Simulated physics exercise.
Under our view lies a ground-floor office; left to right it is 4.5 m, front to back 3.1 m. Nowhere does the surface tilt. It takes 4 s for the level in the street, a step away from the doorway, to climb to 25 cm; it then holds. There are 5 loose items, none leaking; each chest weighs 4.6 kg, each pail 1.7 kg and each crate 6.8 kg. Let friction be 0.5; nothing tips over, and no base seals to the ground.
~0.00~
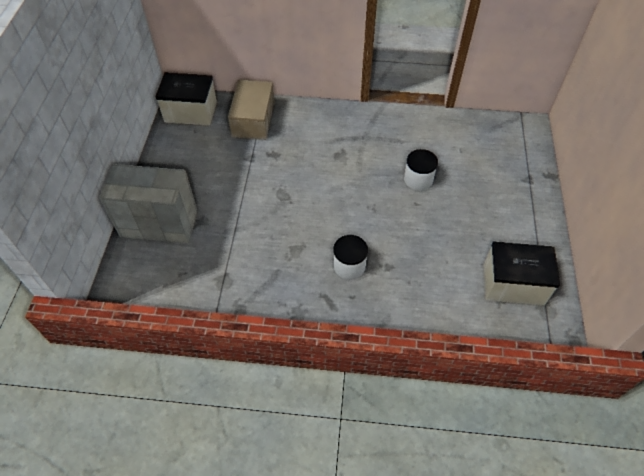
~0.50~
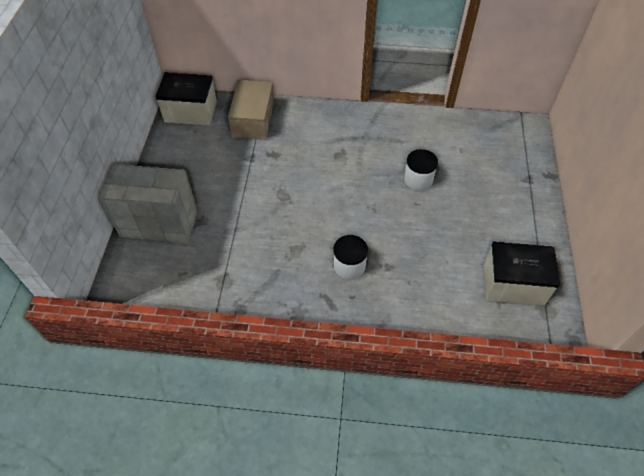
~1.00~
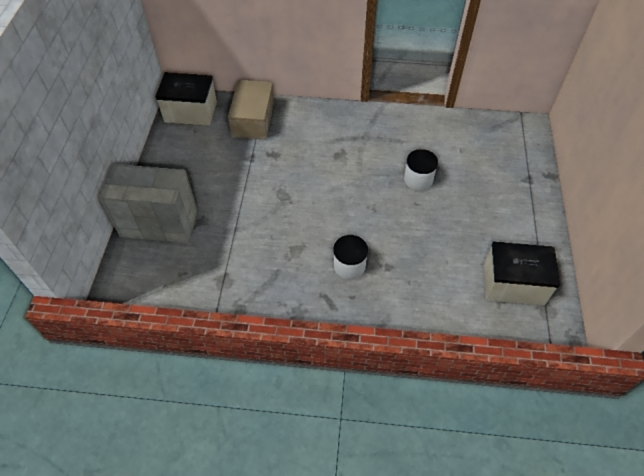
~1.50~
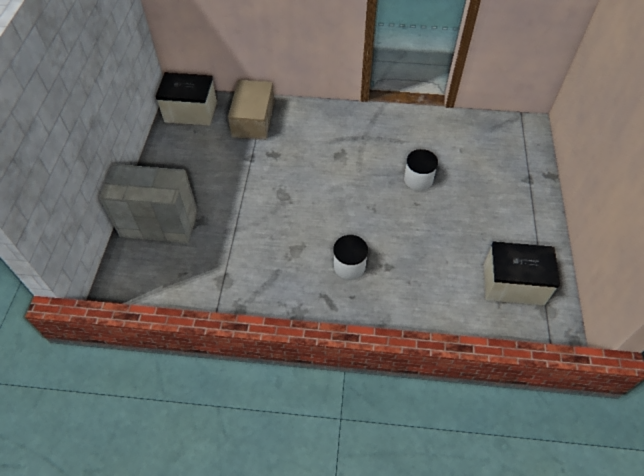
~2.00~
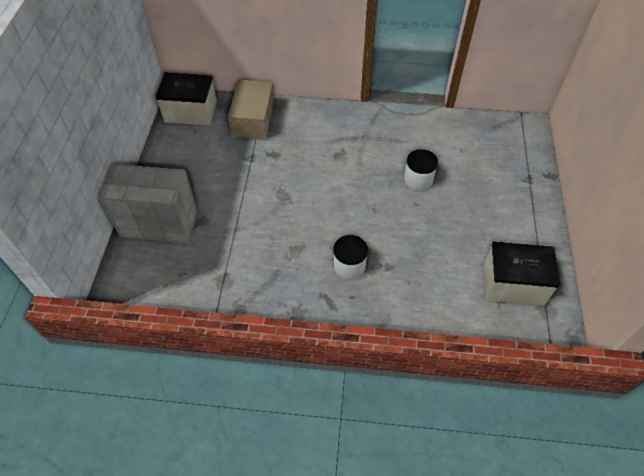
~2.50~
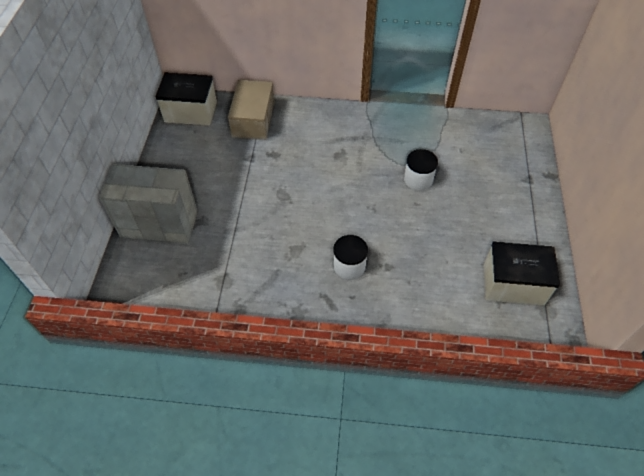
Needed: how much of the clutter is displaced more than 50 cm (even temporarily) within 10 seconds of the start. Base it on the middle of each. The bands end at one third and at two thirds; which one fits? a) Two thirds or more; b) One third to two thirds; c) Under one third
b, one third to two thirds.
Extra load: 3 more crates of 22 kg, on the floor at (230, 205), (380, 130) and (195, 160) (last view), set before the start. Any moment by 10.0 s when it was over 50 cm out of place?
The three, in order: Smaller shift, larger, smaller shift.
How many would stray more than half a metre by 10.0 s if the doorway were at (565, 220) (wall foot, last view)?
Then 5 of them would.
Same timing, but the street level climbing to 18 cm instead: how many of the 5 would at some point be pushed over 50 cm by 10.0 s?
3.
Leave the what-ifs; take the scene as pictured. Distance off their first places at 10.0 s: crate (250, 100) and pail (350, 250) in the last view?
They've ended up 0 cm and 200 cm away, in that order.
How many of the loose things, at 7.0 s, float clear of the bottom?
I get 3.
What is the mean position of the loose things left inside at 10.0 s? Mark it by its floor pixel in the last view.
Near (307, 212).
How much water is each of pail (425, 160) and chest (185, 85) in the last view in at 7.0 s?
Depths: Near 13 cm, then near 0 cm.
After 3.5 s 1 of 5 are over 50 cm from their spots; 0 afloat.
After 4.5 s 1 of 5 are over 50 cm from their spots; 0 afloat.
After 7.0 s 2 of 5 are over 50 cm from their spots; 3 afloat.
After 10.0 s 2 of 5 are over 50 cm from their spots, and 3 have been at some point; 4 afloat.
